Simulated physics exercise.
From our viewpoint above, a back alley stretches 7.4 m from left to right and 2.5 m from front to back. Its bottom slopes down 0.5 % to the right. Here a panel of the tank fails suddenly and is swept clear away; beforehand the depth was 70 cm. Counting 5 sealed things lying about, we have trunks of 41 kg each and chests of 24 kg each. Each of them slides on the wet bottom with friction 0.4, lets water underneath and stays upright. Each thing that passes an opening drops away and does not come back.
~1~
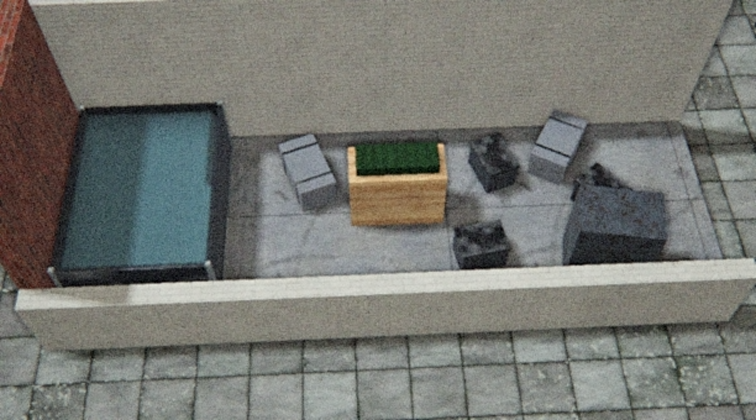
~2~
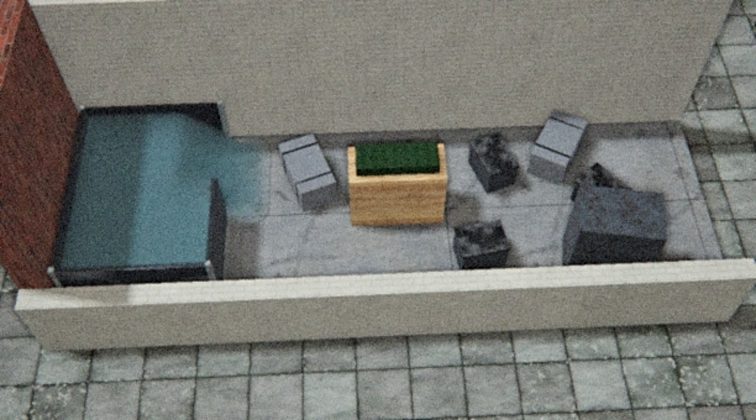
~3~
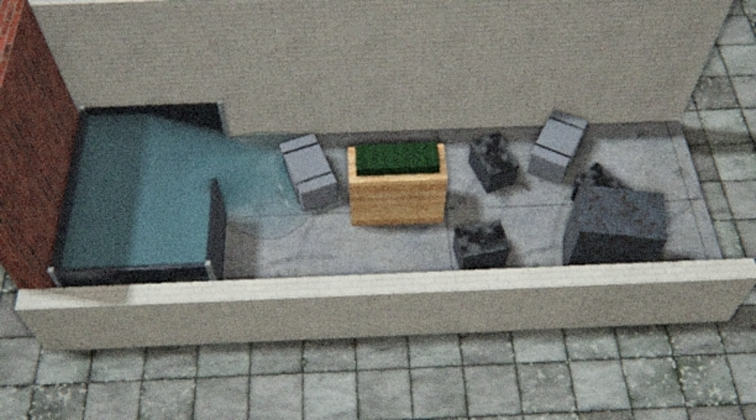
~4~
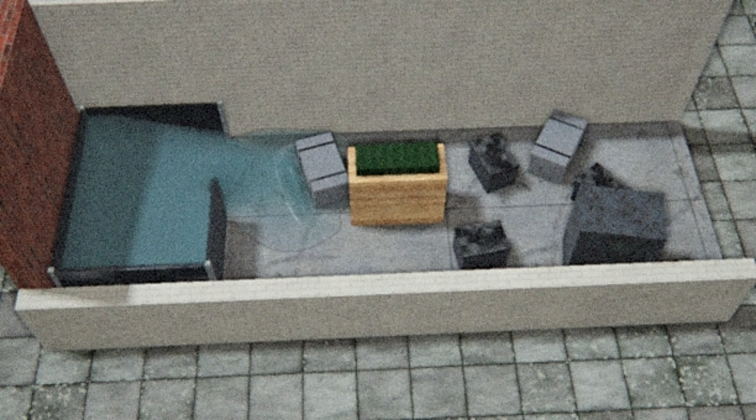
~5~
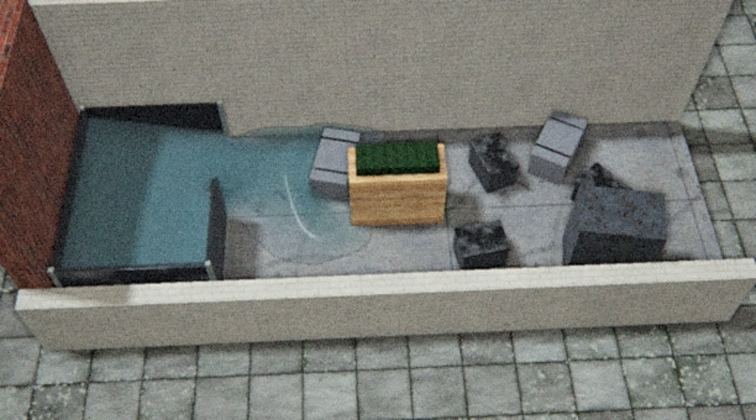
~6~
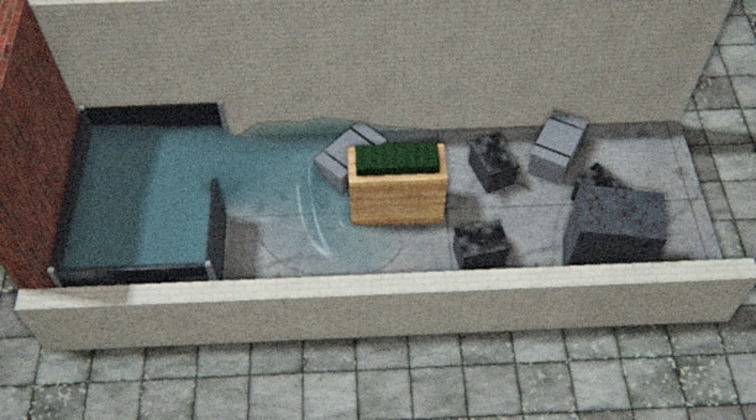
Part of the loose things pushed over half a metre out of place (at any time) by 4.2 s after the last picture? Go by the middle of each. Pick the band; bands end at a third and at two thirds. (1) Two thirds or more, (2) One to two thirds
(1) Two thirds or more.
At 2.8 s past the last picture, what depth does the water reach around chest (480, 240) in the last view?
I'd say some 8 cm.
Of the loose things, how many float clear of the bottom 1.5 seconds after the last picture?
At that moment it comes to 0.
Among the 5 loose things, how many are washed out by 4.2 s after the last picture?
I make it 4.
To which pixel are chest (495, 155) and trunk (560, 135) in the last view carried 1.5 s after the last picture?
First near (600, 175), second near (651, 165).
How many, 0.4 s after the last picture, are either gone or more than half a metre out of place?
The number comes to 1.
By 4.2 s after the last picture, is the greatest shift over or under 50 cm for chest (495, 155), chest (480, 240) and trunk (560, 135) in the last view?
Well, the first one's too far, the next one's not that far and the last one's too far.
Then, 0.4 s after the last picture 1 of 5 are over 50 cm from their spots; 0 afloat.
Then, 1.5 s after the last picture 3 of 5 are over 50 cm from their spots; 0 afloat.
Then, 2.8 s after the last picture 4 of 5 are over 50 cm from their spots; 1 afloat.
Then, 4.2 s after the last picture 4 of 5 are over 50 cm from their spots, and 4 have been at some point; 0 afloat.
